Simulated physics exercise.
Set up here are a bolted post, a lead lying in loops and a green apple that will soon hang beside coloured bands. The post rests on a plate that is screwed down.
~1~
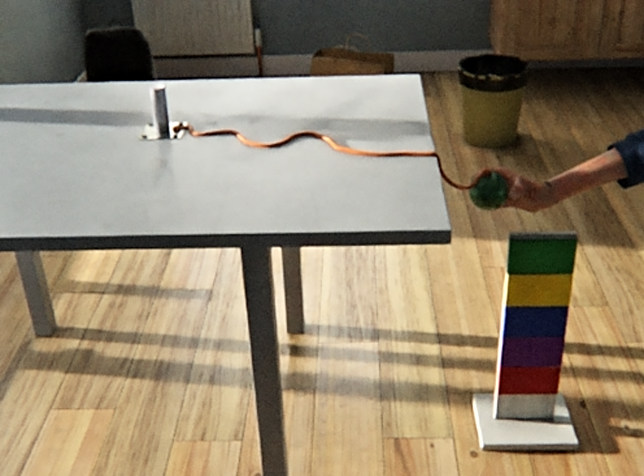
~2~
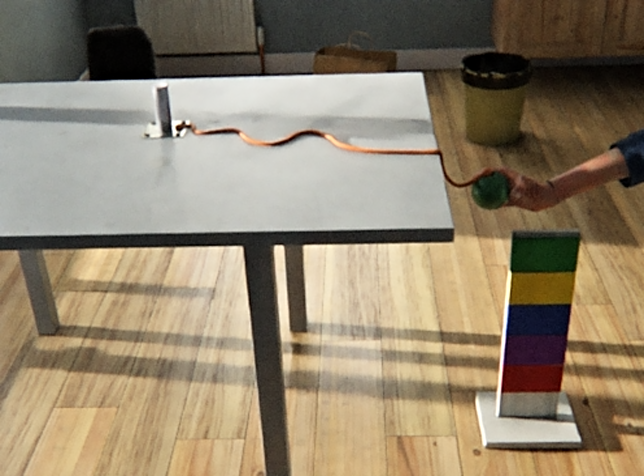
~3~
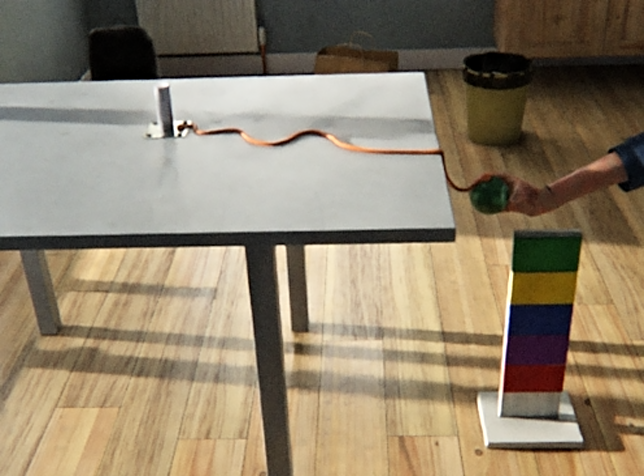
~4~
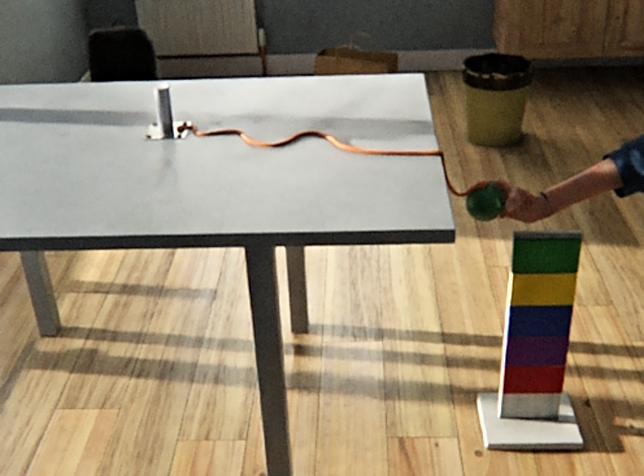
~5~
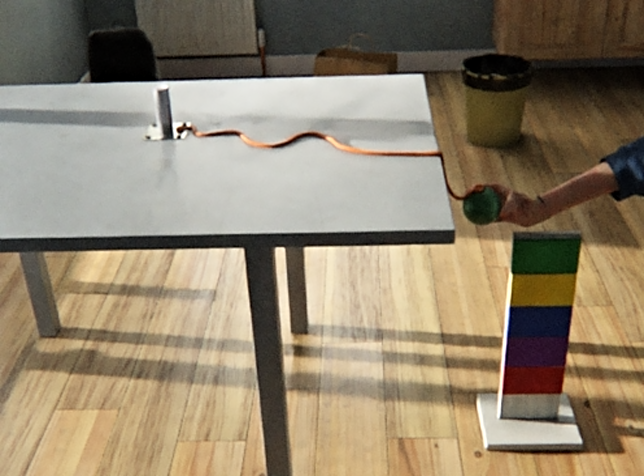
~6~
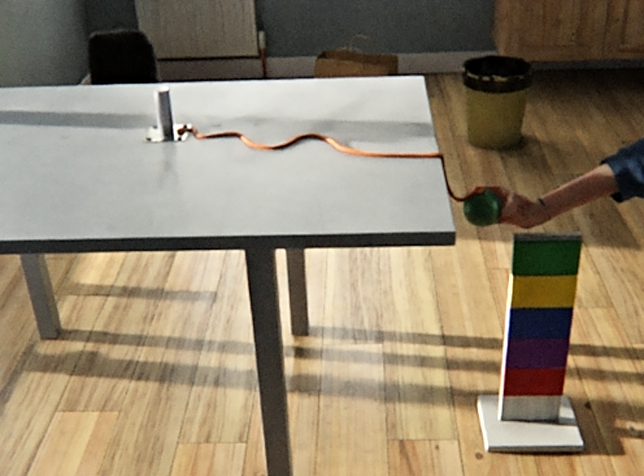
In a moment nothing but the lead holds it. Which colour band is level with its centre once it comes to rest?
The yellow band.
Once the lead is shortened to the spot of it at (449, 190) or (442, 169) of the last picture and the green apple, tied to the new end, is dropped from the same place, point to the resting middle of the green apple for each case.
In order, roughly (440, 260) and (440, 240).
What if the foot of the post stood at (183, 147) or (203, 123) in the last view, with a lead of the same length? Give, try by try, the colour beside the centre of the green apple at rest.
First try: Blue; second try: Blue.
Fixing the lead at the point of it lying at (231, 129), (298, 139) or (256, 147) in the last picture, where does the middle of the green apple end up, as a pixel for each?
Those spots come out as (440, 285), (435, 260) and (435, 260).
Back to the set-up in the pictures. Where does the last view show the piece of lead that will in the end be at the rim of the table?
The bit in question sits close to (375, 155).
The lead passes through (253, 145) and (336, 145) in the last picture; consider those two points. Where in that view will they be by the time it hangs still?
(284, 137) and (392, 142).
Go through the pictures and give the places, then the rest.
Green apple (489, 191); green (542, 258); yellow (539, 291); blue (536, 323); purple (532, 353); red (529, 381), in the first frame.
Green apple (491, 190); lead through (195, 131) (248, 139) (310, 132) (362, 150) (437, 155), in the second frame.
Green apple (489, 195), in the third frame.
Green apple (485, 202); lead through (197, 133) (249, 141) (312, 133) (363, 151) (438, 156), in the fourth frame.
Green apple (482, 206), in the fifth frame.
Green apple (482, 208); lead through (197, 135) (249, 143) (312, 135) (363, 154) (438, 158), in the sixth frame.
Early on, apple near (431, 289); level with yellow.
Midway, apple near (444, 285); level with yellow.
Finally, apple near (437, 288); level with yellow. The lead holds its middle at yellow.
